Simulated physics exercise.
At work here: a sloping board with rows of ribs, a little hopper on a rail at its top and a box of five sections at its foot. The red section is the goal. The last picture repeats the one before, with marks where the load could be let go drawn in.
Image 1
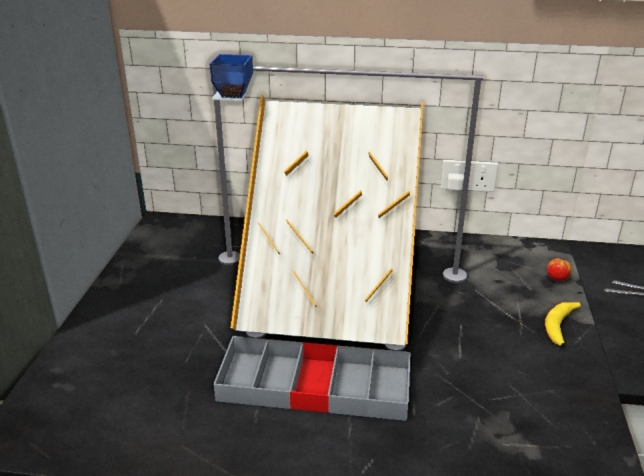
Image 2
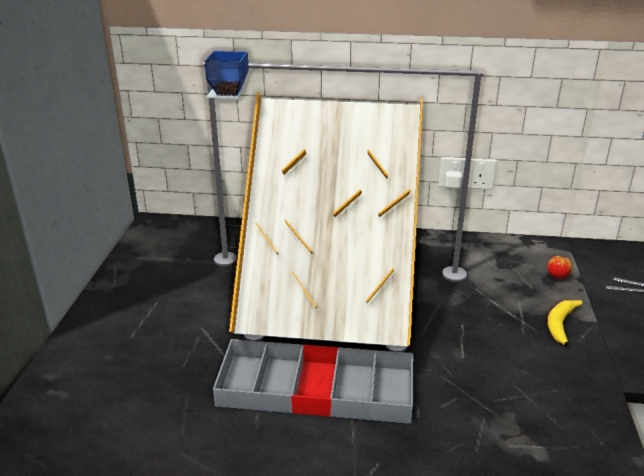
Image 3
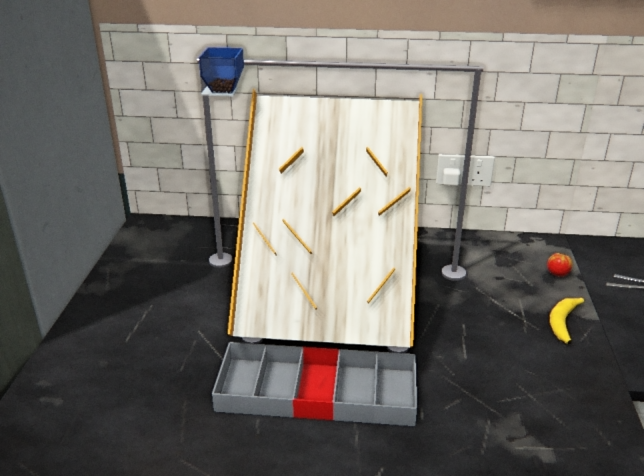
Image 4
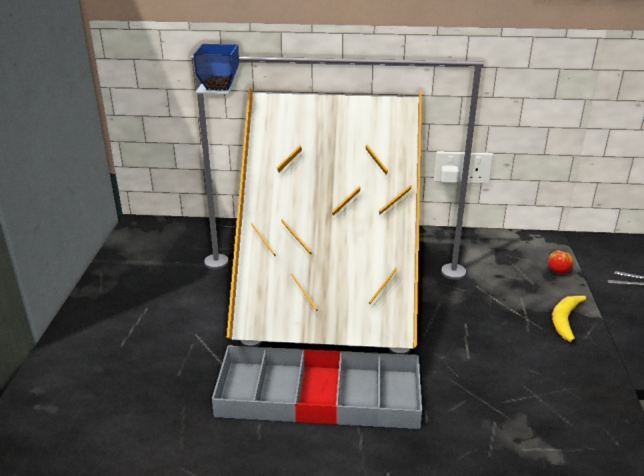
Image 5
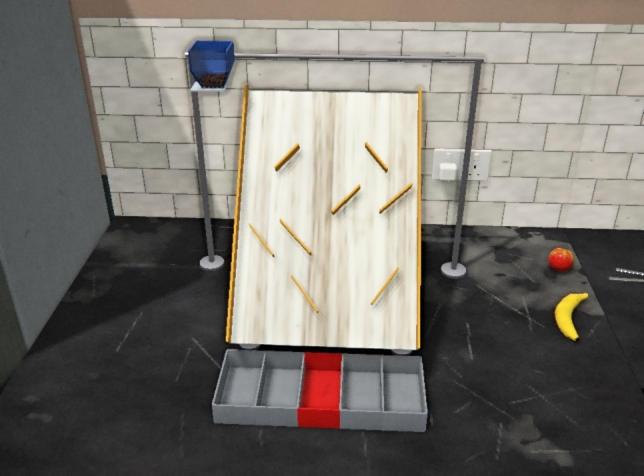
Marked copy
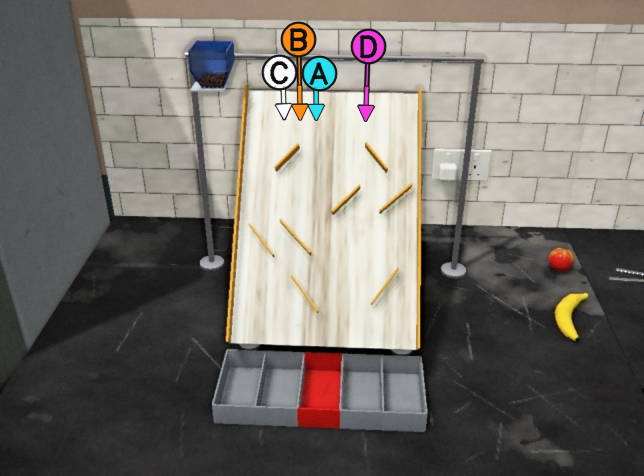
We see a sloping board with slanted ribs, a blue hopper on a rail at its upper left, and a five-section box with a red middle below, as the view shifts slightly and nothing on the counter moves.
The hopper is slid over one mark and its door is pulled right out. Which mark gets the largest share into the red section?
D beats the others.
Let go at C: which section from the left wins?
The first from the left.
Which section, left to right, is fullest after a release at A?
The fourth from the left.
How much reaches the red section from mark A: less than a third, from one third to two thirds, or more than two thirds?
Mark A gives less than a third.
On the marked copy, mark A meets the board at (316, 114); mark B meets the board at (300, 114); mark C meets the board at (284, 113); mark D meets the board at (365, 115).
If A is chosen, a small share in the red section, the bulk in other sections, a small share outside the box.
If B is chosen, a small share in the red section, the bulk in other sections, a small share outside the box.
If C is chosen, a small share in the red section, close to two thirds in other sections, close to a quarter outside the box.
If D is chosen, close to half in the red section, close to a third in other sections, a small share outside the box.
